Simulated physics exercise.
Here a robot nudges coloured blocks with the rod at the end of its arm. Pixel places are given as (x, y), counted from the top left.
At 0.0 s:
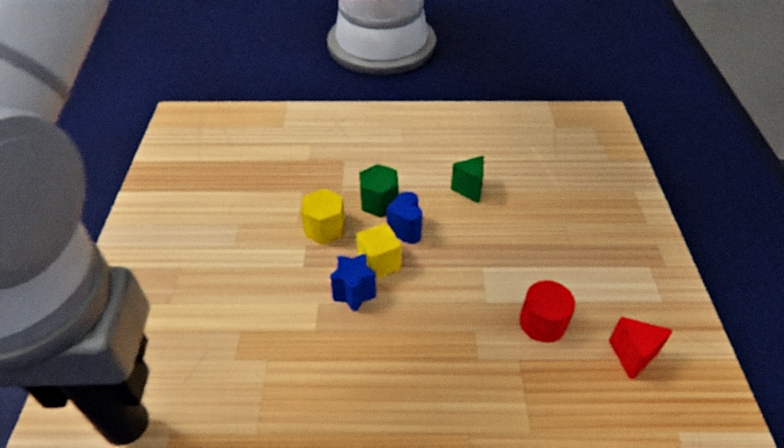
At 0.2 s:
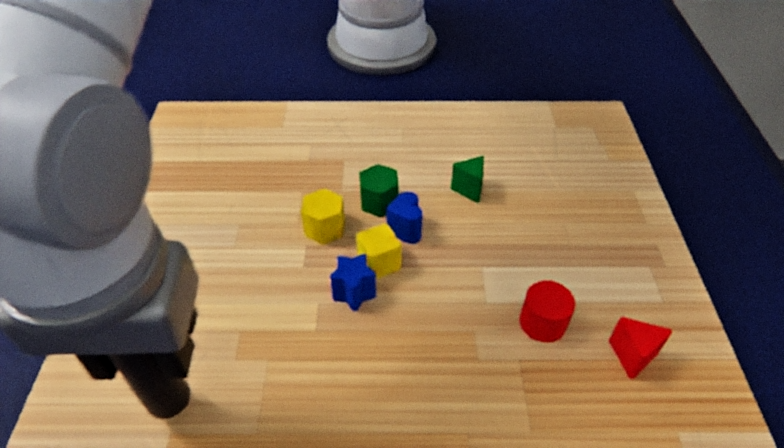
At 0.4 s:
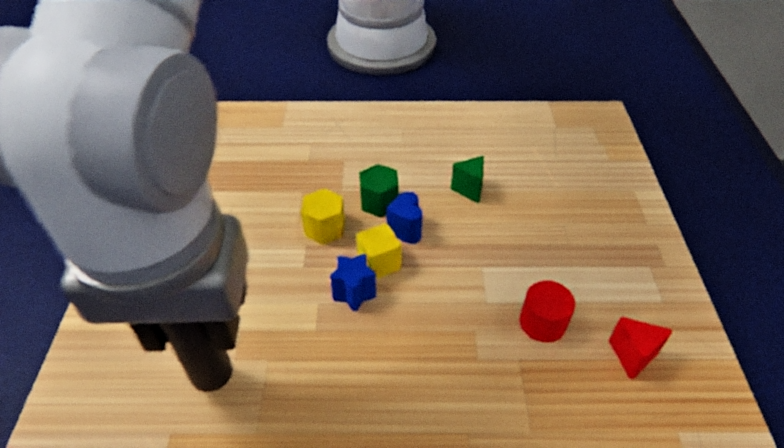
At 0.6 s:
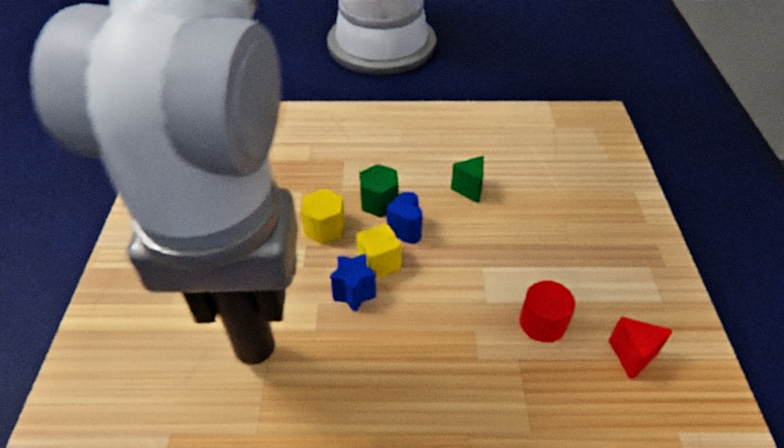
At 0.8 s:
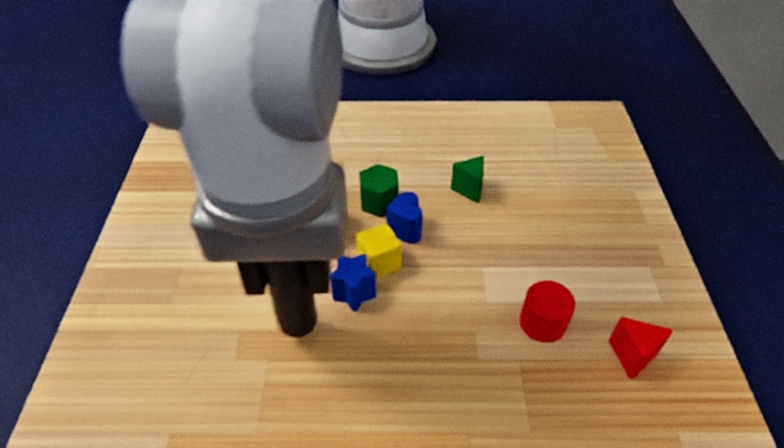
On a wooden board, a robot arm moves its black rod rightward toward still coloured blocks.
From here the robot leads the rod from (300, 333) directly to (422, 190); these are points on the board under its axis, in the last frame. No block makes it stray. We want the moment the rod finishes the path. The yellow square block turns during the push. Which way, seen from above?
Viewed from overhead, the yellow square block winds up turned anticlockwise.
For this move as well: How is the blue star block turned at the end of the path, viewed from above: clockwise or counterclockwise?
Answer: With the clock.
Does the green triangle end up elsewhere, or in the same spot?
It stays.
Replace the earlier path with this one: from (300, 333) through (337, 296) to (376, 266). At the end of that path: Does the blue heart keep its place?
I expect not.
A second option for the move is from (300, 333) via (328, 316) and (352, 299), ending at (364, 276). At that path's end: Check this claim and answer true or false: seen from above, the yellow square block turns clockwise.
My answer: False.
On the path given first. One third of the way, rod (345, 265); blue star block (379, 255), turned 60° clockwise; yellow square block (403, 230), turned 30° anticlockwise.
Two thirds of the way, rod (386, 218); blue star block (388, 250), turned 105° clockwise; yellow square block (413, 229), turned 45° anticlockwise; blue heart (420, 198).
At the end, rod (422, 177); blue star block (388, 250), turned 105° clockwise; yellow square block (413, 229), turned 45° anticlockwise; green six-sided block (384, 160), turned 70° anticlockwise; blue heart (440, 188), turned 85° clockwise; green triangle in place.
